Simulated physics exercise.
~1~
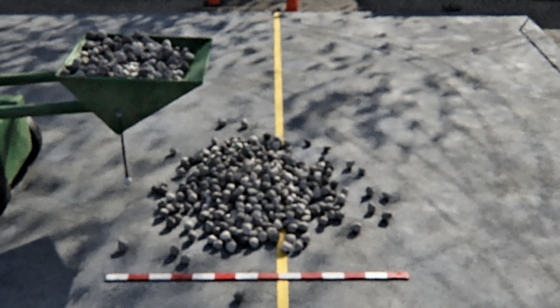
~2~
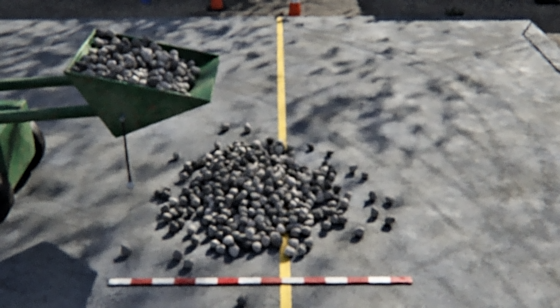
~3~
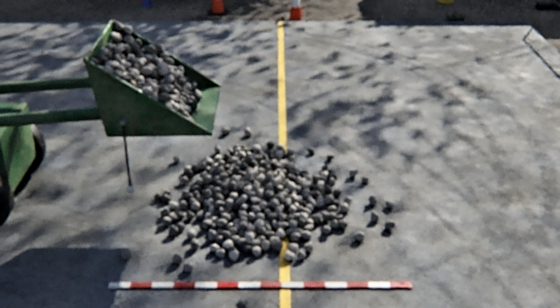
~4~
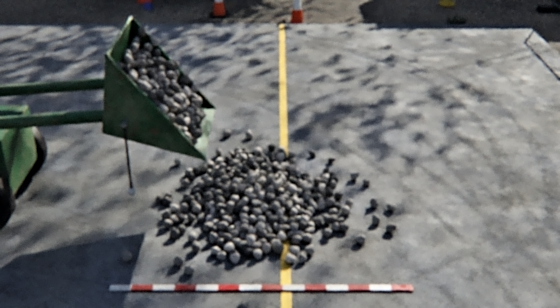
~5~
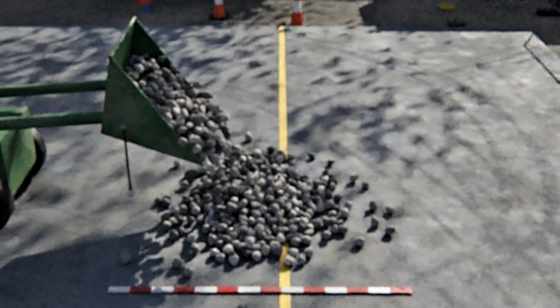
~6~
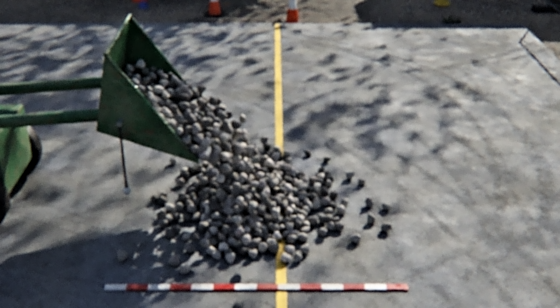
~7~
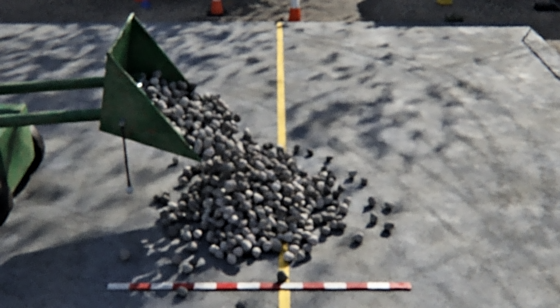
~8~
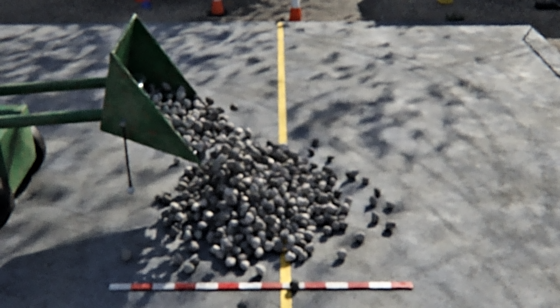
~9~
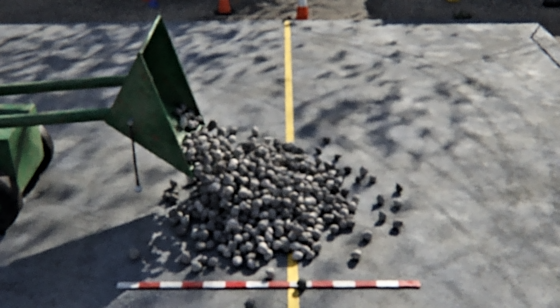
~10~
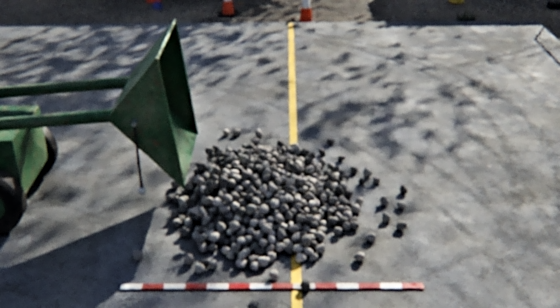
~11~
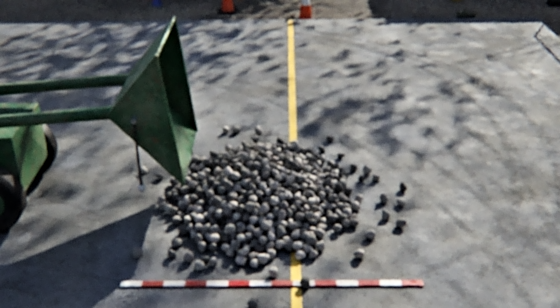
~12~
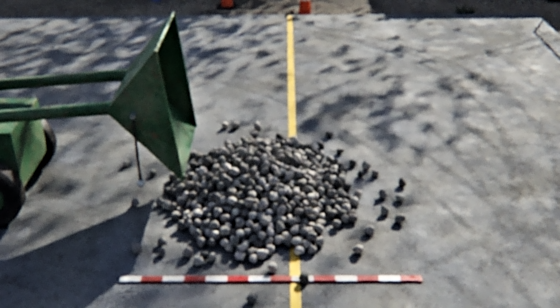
The footage shows a green bucket of grey stones beside a loose heap straddling a yellow line, behind a red and white striped bar. The bucket tips to the right, its stones slide onto the heap, mostly left of the line, and it stays tilted and empty above the enlarged pile.
